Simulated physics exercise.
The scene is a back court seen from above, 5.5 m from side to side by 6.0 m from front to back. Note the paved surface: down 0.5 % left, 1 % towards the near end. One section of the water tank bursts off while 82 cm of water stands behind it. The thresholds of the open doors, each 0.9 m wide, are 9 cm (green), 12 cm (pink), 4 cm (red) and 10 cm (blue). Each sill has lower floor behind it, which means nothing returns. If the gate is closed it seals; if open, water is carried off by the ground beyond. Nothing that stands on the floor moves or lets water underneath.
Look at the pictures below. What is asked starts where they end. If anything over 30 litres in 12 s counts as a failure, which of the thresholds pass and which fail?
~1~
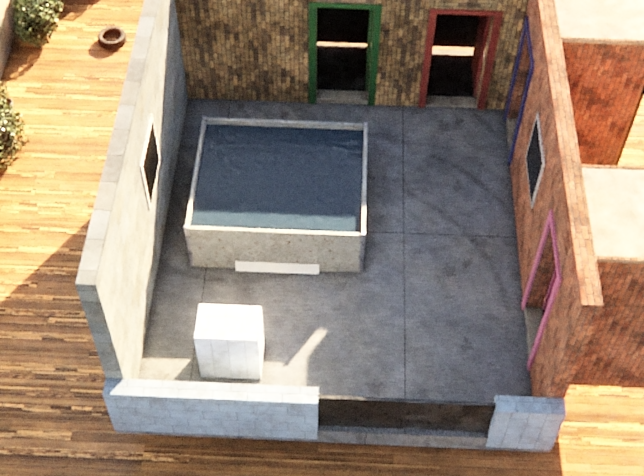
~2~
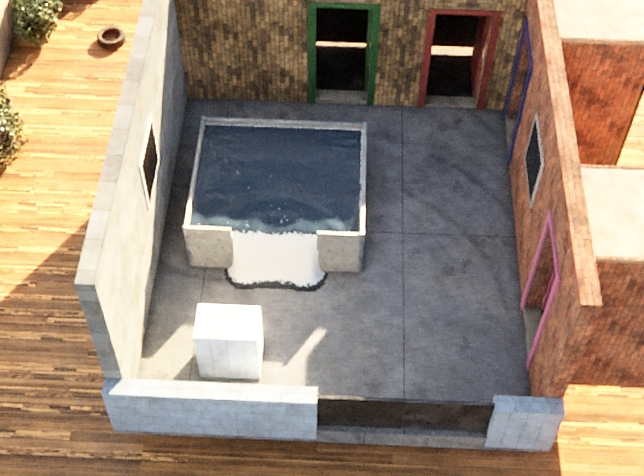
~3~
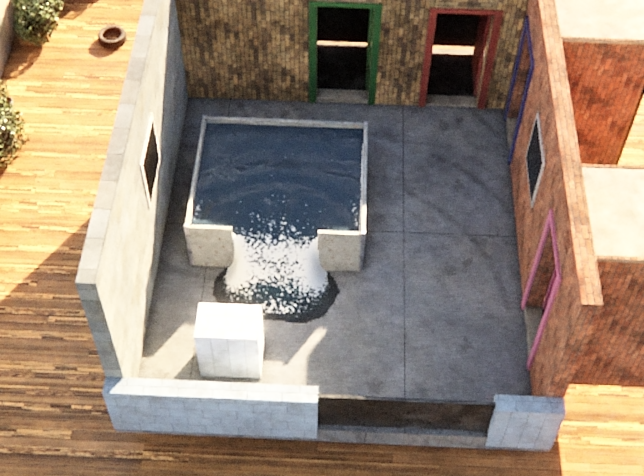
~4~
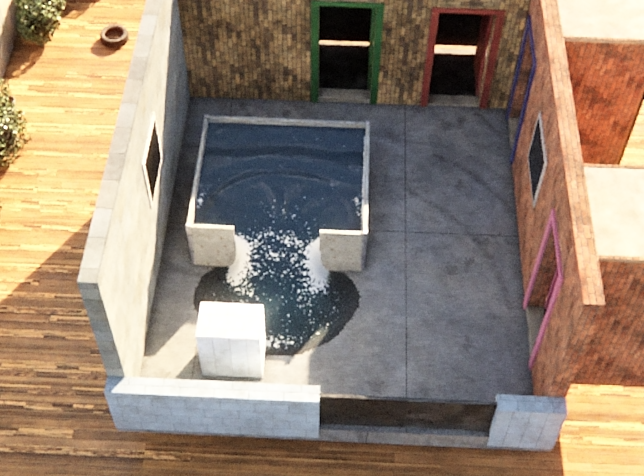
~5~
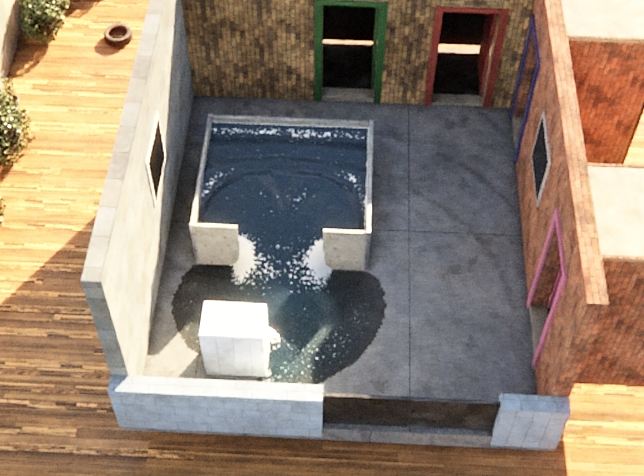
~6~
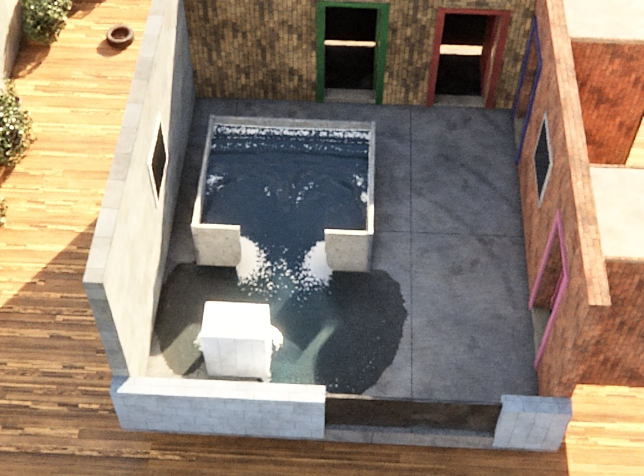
The green door fails. The pink door fails. The red door fails. The blue door fails.
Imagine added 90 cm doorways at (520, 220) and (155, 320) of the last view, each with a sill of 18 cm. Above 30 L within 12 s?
Order as listed: Respected and surpassed.
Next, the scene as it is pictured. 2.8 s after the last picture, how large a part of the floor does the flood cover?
Close to 65 in a hundred.
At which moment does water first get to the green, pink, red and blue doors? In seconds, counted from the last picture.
Doors: Green 3.6 s / pink 1.4 s / red 3.4 s / blue 3.0 s.
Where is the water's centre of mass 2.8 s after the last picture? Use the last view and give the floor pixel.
(302, 279).
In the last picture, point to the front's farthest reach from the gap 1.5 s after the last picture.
Location: Approx. (536, 423) in the last view.
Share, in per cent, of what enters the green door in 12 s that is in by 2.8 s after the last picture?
Share by then: ~ 0 %.
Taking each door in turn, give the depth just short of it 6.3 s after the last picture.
Depth readings (cm): Green = 12; pink = 19; red = 18; blue = 7.
Then, 0.7 s after the last picture water covers 30 % of the floor and is deepest (56 cm) near (254, 331); green door not reached, pink door not reached, red door not reached, blue door not reached.
Then, 1.5 s after the last picture water covers 40 % of the floor and is deepest (52 cm) near (536, 423); green door not reached, pink door 13 cm at the sill, 0 L in, red door not reached, blue door not reached.
Then, 2.8 s after the last picture water covers 65 % of the floor and is deepest (38 cm) near (253, 342); green door not reached, pink door 22 cm at the sill, 35 L in, red door not reached, blue door not reached.
Then, 6.3 s after the last picture water covers 100 % of the floor and is deepest (22 cm) near (456, 419); green door 12 cm at the sill, 9 L in, pink door 19 cm at the sill, 171 L in, red door 18 cm at the sill, 144 L in, blue door 7 cm at the sill, 1 L in.
Then, 11.3 s after the last picture water covers 100 % of the floor and is deepest (16 cm) near (381, 193); green door 14 cm at the sill, 67 L in, pink door 12 cm at the sill, 214 L in, red door 13 cm at the sill, 412 L in, blue door 12 cm at the sill, 76 L in.
